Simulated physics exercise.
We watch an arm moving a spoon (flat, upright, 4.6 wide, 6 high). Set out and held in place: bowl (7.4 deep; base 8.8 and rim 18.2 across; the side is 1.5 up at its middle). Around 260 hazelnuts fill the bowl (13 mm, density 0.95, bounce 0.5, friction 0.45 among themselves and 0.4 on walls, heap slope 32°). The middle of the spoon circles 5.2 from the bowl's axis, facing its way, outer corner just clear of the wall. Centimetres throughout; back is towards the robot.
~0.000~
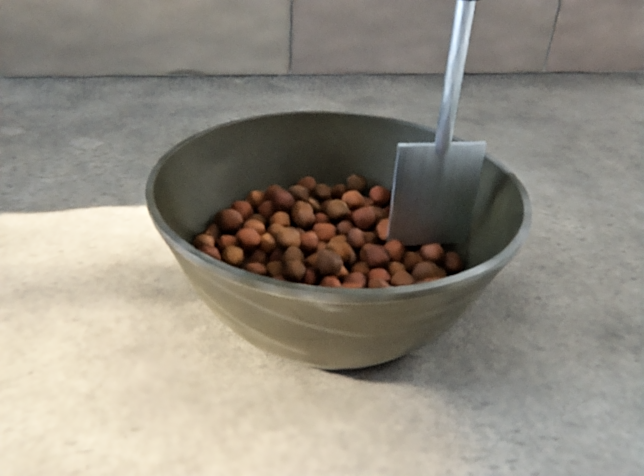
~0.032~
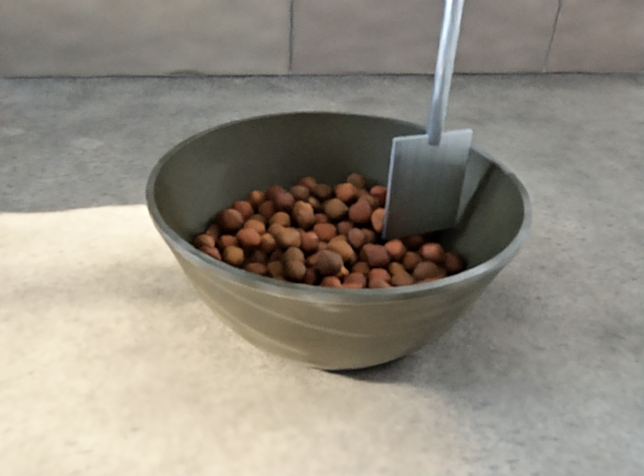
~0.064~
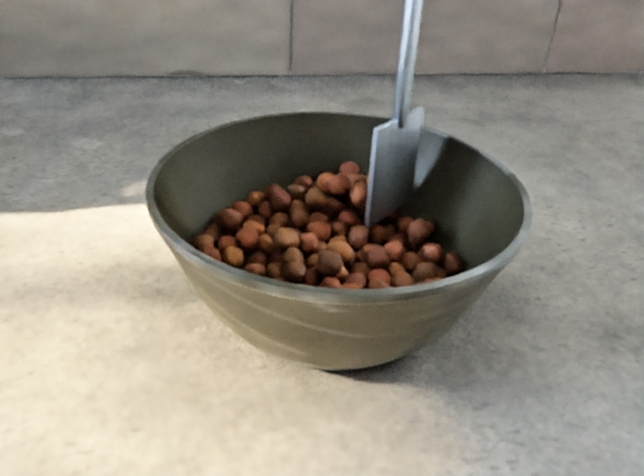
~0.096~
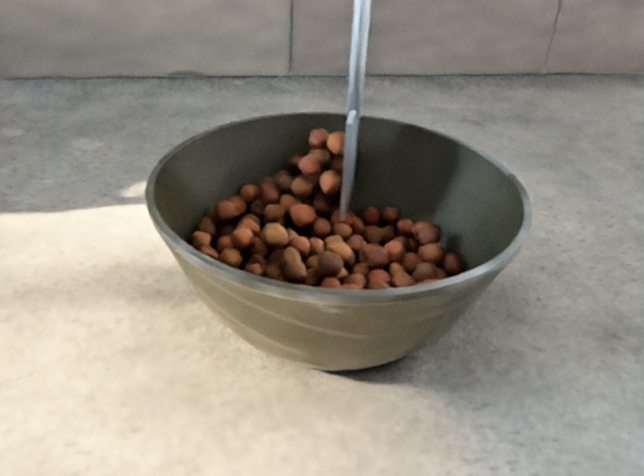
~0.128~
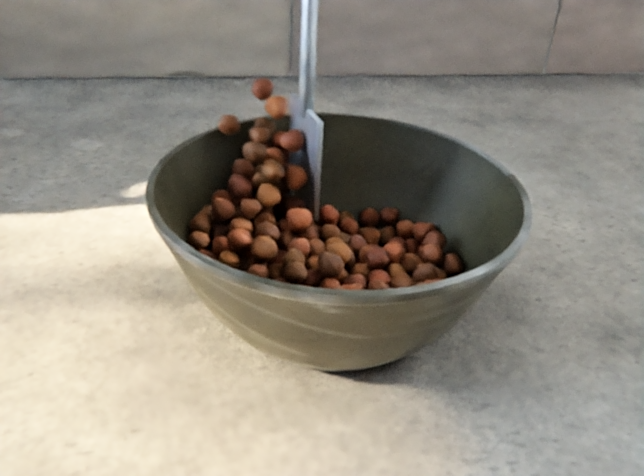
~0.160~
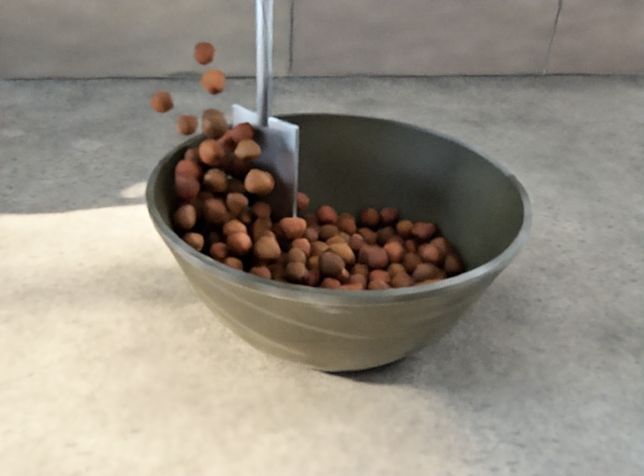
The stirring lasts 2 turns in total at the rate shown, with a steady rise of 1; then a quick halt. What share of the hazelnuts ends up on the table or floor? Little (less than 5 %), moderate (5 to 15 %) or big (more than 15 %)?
Share on the table or floor: Big (more than 15 %).
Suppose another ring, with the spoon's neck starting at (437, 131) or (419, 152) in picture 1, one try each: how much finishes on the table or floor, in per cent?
About 30 and 30 per cent.
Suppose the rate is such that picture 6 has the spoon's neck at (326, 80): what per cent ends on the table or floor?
Some 10 per cent.
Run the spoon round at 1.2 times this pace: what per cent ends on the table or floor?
Some 30 per cent.
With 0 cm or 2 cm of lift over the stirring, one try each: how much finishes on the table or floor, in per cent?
About 35 and 15 per cent.
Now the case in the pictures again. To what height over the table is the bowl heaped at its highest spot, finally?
Roughly 4.5 cm.
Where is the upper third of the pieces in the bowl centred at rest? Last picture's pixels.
At about (341, 252).
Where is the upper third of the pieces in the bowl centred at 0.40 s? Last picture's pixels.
Near (398, 235).
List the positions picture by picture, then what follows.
The first frame shows the spoon neck at (447, 115), 0° round; upper third of the load around (323, 245), from x 205 to 450, top at y 185; 260 in the bowl.
The second frame shows the spoon neck at (438, 107), 12° round; upper third of the load around (323, 245), from x 205 to 450, top at y 180.
The third frame shows the spoon neck at (403, 91), 41° round; upper third of the load around (321, 243), from x 205 to 450, top at y 170.
The fourth frame shows the spoon neck at (356, 81), 71° round; upper third of the load around (303, 238), from x 200 to 450, top at y 140.
The fifth frame shows the spoon neck at (307, 81), 101° round; upper third of the load around (276, 237), from x 200 to 450, top at y 90; 259 in the bowl, 1 in flight or on the tool.
The sixth frame shows the spoon neck at (265, 88), 131° round; upper third of the load around (256, 244), from x 160 to 450, top at y 55; 256 in the bowl, 4 in flight or on the tool.
After 0.40 s, 359° round, highest piece 11 above the table; 218 in the bowl, 18 on the table or floor, 24 in flight or on the tool.
After 0.65 s, 227° round, highest piece 11 above the table; 202 in the bowl, 55 on the table or floor, 3 in flight or on the tool.
After 0.97 s, 0° round, highest piece 4 above the table; 199 in the bowl, 61 on the table or floor.
After 1.67 s, 0° round, highest piece 4 above the table; 199 in the bowl, 61 on the table or floor.
In the end, 199 in the bowl, 61 on the table or floor. That is 23 % on the table or floor.
